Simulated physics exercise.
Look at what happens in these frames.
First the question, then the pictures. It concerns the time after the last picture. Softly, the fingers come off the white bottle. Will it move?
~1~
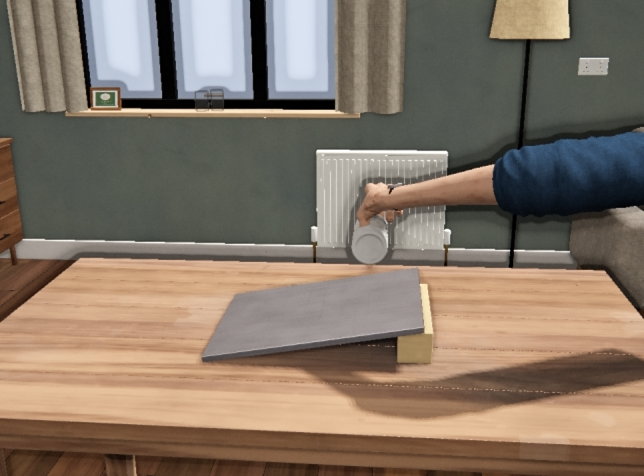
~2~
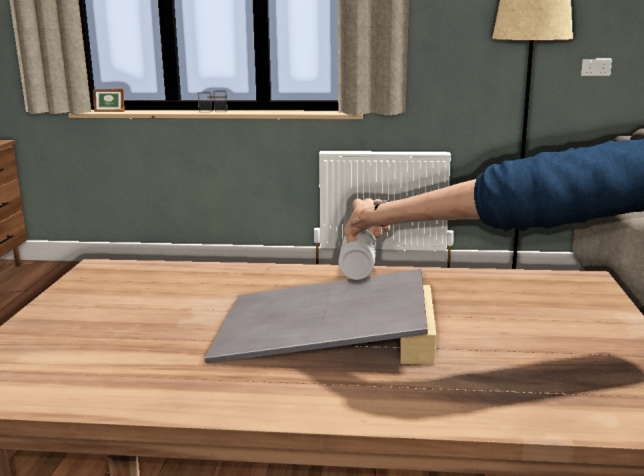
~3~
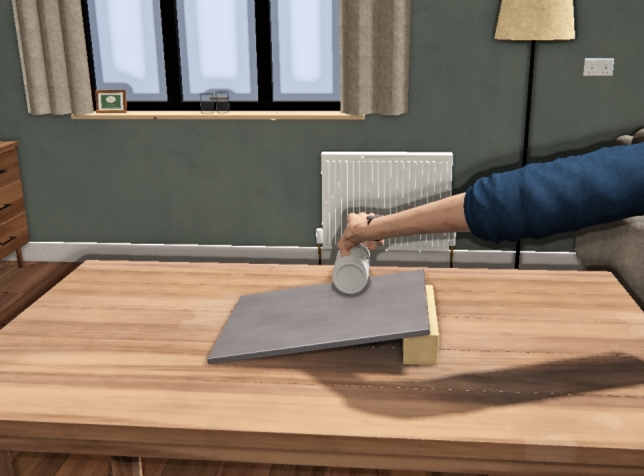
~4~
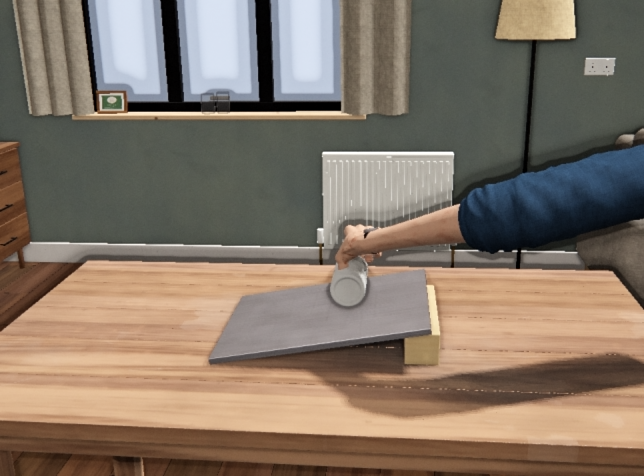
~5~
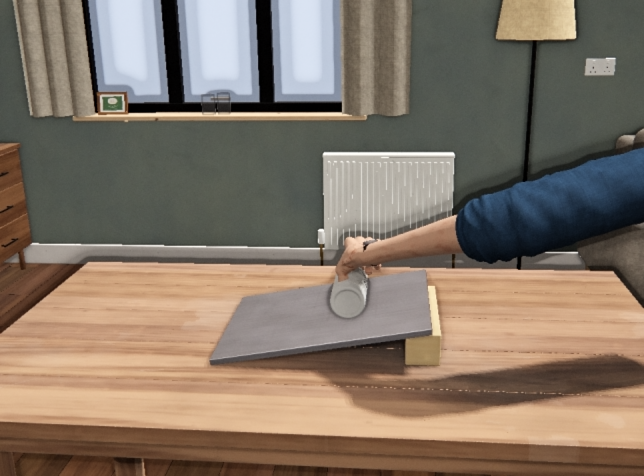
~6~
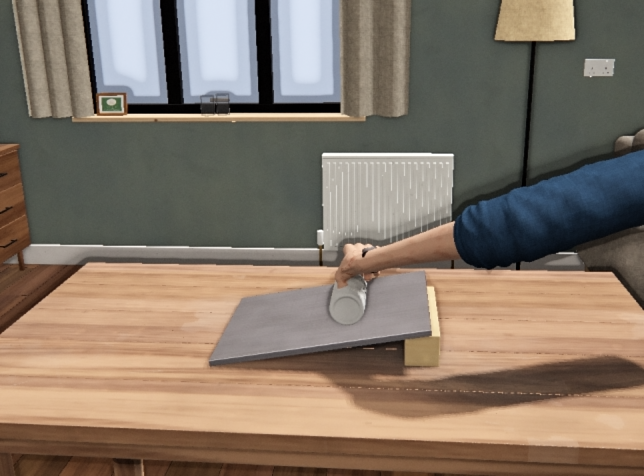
Yes.
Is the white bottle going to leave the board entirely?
In the end it goes over the edge.
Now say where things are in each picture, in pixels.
Still above its spot; white bottle (371, 234), in the first picture.
Still above its spot; white bottle (359, 249), in the second picture.
Still above its spot; white bottle (353, 263), in the third picture.
Still above its spot; white bottle (350, 274), in the fourth picture.
Still above its spot; white bottle (350, 286), in the fifth picture.
In place under the hand; white bottle (349, 293), in the sixth picture.
Then, 0.80 s past the last view, white bottle displaced well along near (236, 309).
Then, 1.40 s past the last view, white bottle now off the board.
Then, 1.90 s past the last view, things are still on the move.
Finally, off the board, white bottle. The white bottle goes downhill.
